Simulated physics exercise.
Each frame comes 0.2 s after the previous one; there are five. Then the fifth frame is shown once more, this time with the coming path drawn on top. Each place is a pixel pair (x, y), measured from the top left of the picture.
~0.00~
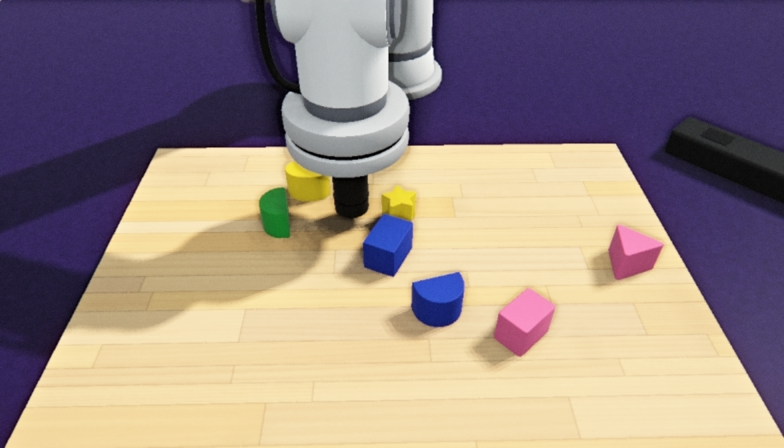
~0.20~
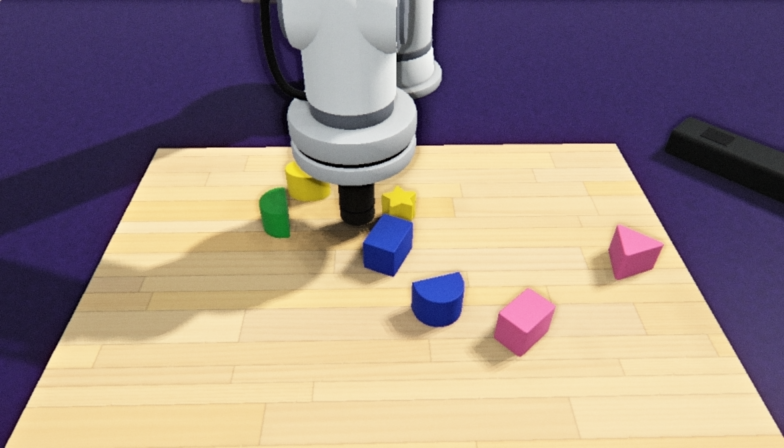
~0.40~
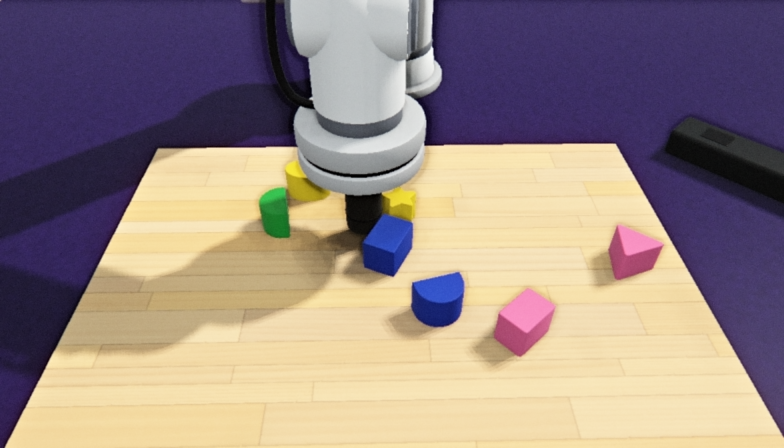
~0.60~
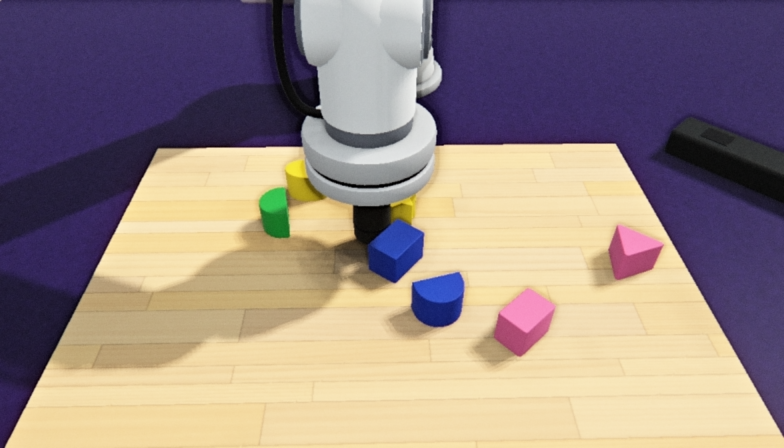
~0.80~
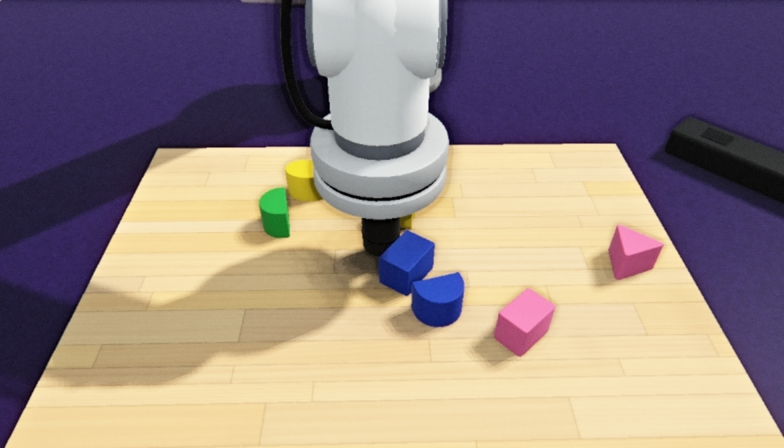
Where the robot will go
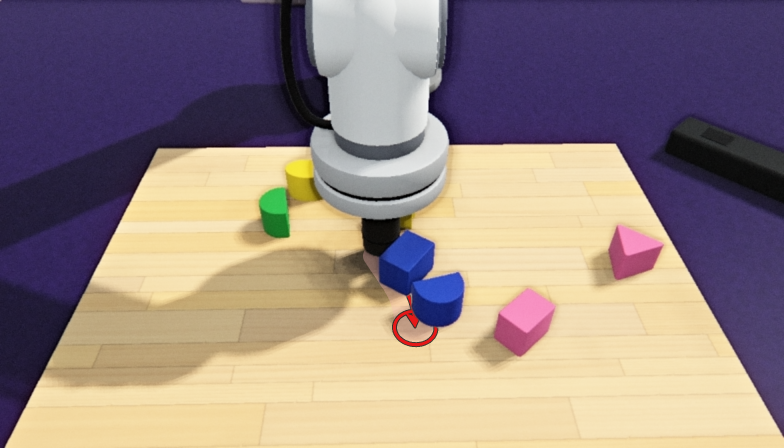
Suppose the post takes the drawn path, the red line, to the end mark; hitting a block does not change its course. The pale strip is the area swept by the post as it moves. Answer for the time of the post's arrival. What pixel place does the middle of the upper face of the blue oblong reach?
Answer: (456, 316).
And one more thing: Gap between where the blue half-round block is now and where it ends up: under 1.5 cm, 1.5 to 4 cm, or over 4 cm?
I reckon it covers more than 4 cm.
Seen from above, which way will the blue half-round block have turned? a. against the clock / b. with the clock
That would be a.
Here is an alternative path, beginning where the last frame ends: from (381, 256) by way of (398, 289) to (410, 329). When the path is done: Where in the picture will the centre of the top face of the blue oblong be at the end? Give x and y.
If I read the scene right, the answer is (452, 310).
Drawn move, from (381, 256) via (404, 288), ending at (415, 328).
What follows on the original path. Halfway along, post at (404, 277); blue oblong at (435, 282); blue half-round block at (459, 304), turned 30° anticlockwise.
At the end, post at (416, 317); yellow star block still; blue oblong at (456, 316), turned 15° anticlockwise; blue half-round block at (491, 331), turned 55° anticlockwise; pink oblong at (535, 312), turned 20° anticlockwise.
